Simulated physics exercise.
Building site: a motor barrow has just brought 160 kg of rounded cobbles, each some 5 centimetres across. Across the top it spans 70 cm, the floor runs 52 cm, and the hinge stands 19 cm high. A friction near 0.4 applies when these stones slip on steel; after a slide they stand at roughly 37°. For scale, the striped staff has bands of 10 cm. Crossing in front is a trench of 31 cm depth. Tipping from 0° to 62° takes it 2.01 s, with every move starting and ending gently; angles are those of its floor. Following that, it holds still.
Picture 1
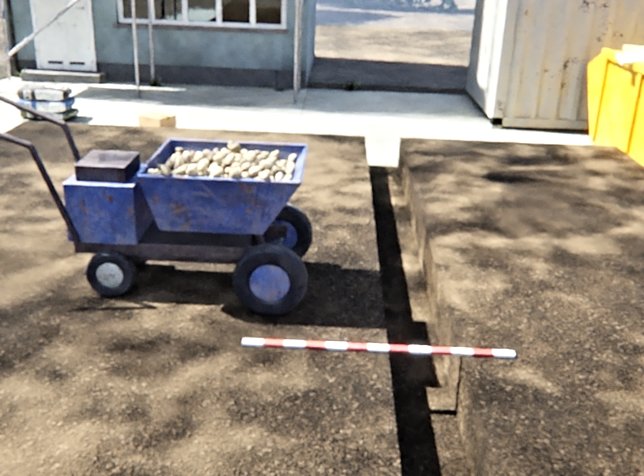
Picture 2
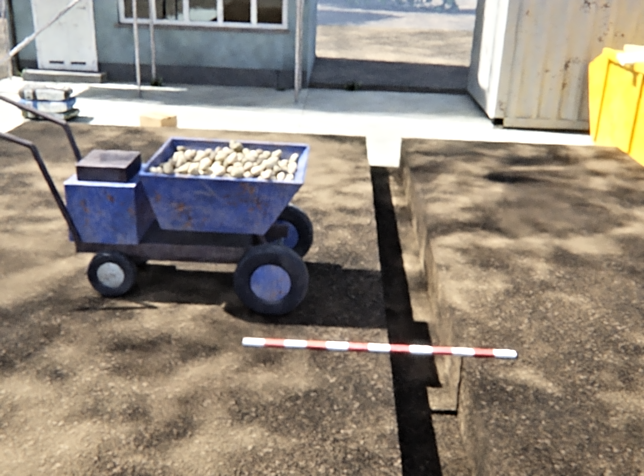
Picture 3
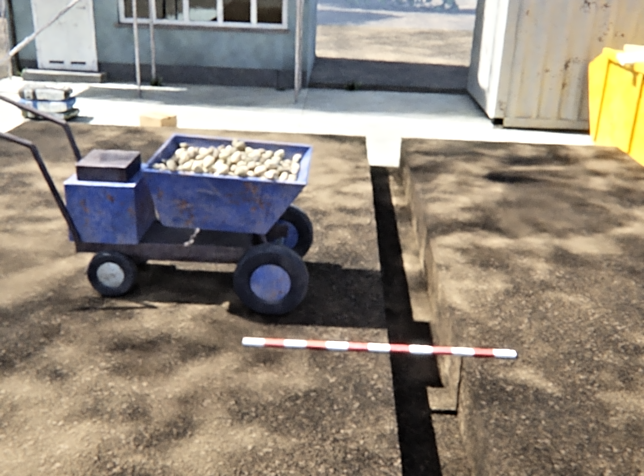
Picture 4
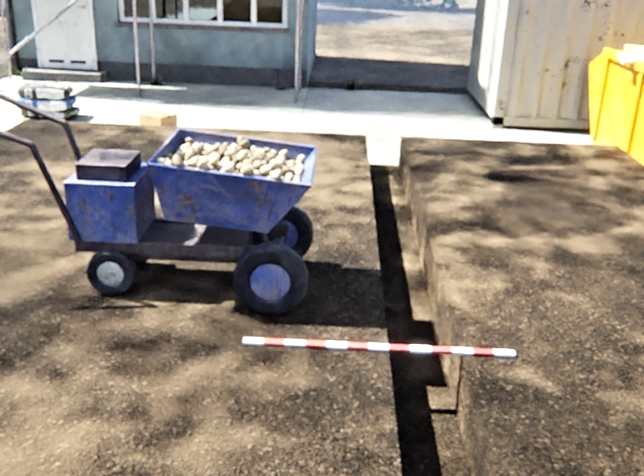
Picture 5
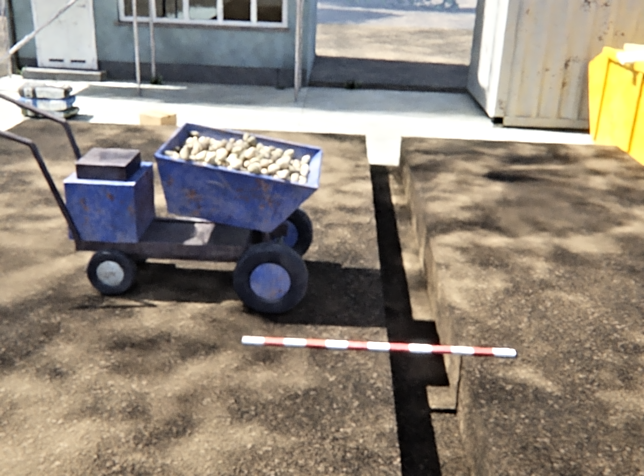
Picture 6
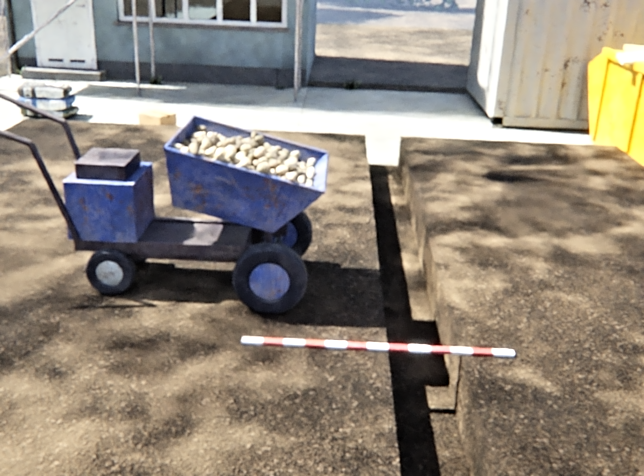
The footage shows a blue motor barrow loaded with rounded cobbles standing left of a narrow trench, near a red-and-white striped staff. Its skip slowly tilts, the rear rising and the front edge leaning right, while the wheels stay still.
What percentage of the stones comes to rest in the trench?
About 65 per cent.
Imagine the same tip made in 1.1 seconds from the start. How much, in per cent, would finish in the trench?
Roughly 65% would finish there.
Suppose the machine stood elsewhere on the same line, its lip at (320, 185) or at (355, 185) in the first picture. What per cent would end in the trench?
Around 65% for the first place and 40% for the second.
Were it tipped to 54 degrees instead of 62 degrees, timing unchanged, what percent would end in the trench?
Near 30 per cent then.
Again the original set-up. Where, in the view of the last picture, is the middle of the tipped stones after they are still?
I'd point to around (407, 329).
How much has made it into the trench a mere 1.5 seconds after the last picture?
Around 20 per cent of it, at that instant.
Then, 0.9 s after the last picture the floor is at 52°, 99 % in the skip; the foremost stones are at (386, 239).
Then, 1.5 s after the last picture the floor is at 62°, 78 % in the skip, 1 % short of the trench, 20 % in the trench; the foremost stones are at (437, 328).
Then, 1.9 s after the last picture the floor is at 62°, 60 % in the skip, 1 % short of the trench, 38 % in the trench; the foremost stones are at (439, 323).
Then, 3.8 s after the last picture the floor is at 62°, 34 % in the skip, 1 % short of the trench, 65 % in the trench; the foremost stones are at (466, 318).
